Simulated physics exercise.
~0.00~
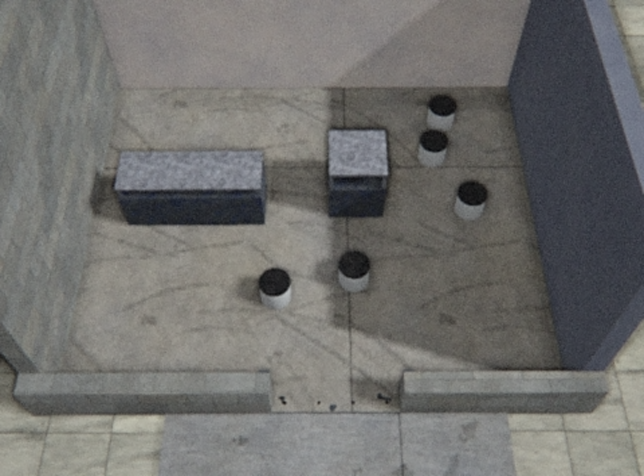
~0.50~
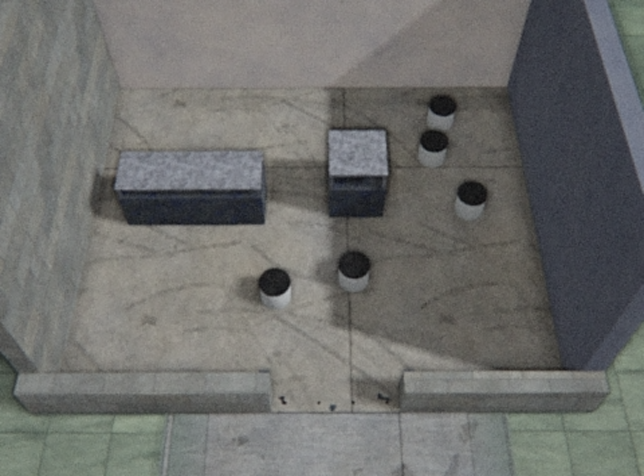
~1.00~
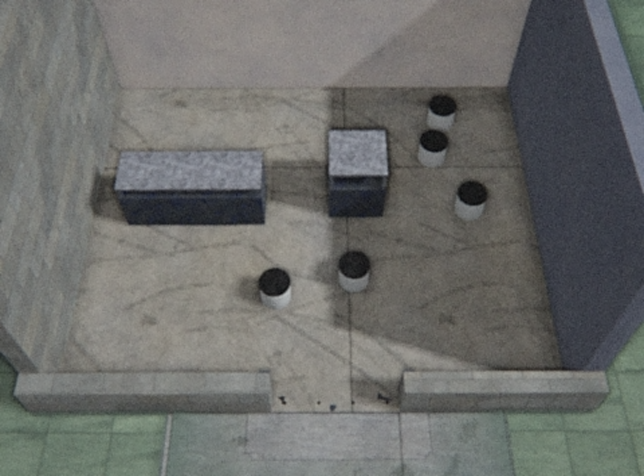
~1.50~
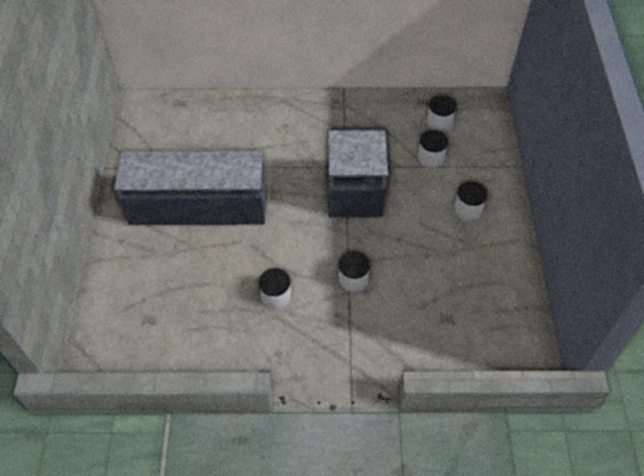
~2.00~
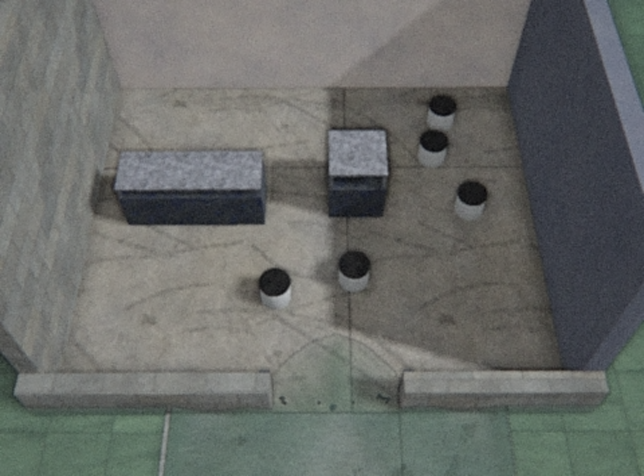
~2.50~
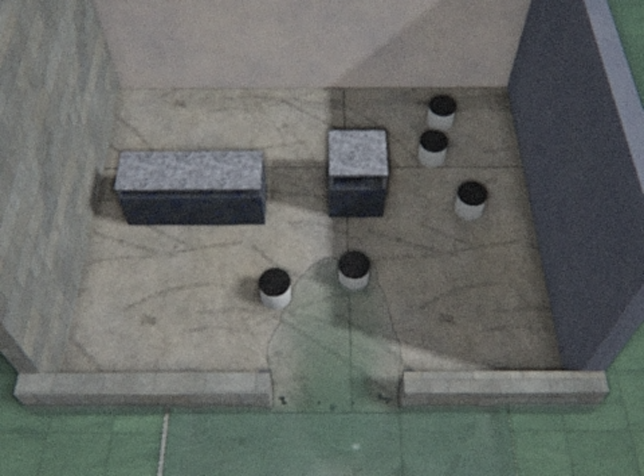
Green-tinted water spreading over the paving outside a walled room, then creeping through the doorway between motionless blocks and small pails.
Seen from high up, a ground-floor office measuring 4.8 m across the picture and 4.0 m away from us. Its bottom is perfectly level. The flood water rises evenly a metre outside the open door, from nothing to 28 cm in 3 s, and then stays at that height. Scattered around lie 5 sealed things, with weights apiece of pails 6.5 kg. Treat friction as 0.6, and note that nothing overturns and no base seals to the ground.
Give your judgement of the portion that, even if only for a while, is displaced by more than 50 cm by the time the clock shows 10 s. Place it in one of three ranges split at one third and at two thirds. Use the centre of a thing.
It will work out to two or more in three.
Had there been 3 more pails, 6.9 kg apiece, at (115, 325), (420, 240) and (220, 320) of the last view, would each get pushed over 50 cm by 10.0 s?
In order: Below the mark, above the mark, below the mark.
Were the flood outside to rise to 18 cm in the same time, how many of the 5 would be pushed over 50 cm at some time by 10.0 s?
Then 2 of them.
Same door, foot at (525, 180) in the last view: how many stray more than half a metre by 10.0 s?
The answer would then be 4.
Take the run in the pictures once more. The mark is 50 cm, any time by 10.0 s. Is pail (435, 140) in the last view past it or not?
That one comes out within the limit.
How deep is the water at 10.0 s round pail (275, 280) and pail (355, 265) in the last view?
Some 7 cm at the first, some 12 cm at the second.
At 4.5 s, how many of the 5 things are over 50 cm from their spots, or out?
2.
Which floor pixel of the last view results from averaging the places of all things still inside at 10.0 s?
Mean position: Approximately (353, 199).
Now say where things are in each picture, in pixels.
A pail at (354, 264) rests on the ground; a pail at (434, 140) rests on the ground; water covers 0.0 m2; 0 of 5 have shifted, in the first picture.
A pail at (354, 264) rests on the ground; a pail at (434, 140) rests on the ground; water covers 0.0 m2; 0 of 5 have shifted, in the second picture.
A pail at (354, 264), on the bottom; a pail at (434, 140) rests on the ground; water covers 0.0 m2; 0 of 5 have shifted, in the third picture.
A pail at (354, 264) rests on the ground; a pail at (434, 140), on the bottom; 0.0 m2 under water; 0 of 5 have shifted, in the fourth picture.
A pail at (354, 264) rests on the ground; a pail at (434, 140) rests on the ground; water covers 0.5 m2; 0 of 5 have shifted, in the fifth picture.
A pail at (354, 264), on the bottom; a pail at (434, 140), on the bottom; water covers 1.4 m2; 0 of 5 have shifted, in the sixth picture.
After 3.5 s 1 of 5 are over 50 cm from their spots; 0 afloat.
After 4.5 s 2 of 5 are over 50 cm from their spots; 1 afloat.
After 7.0 s 3 of 5 are over 50 cm from their spots; 4 afloat.
After 10.0 s 4 of 5 are over 50 cm from their spots, and 4 have been at some point; 4 afloat.
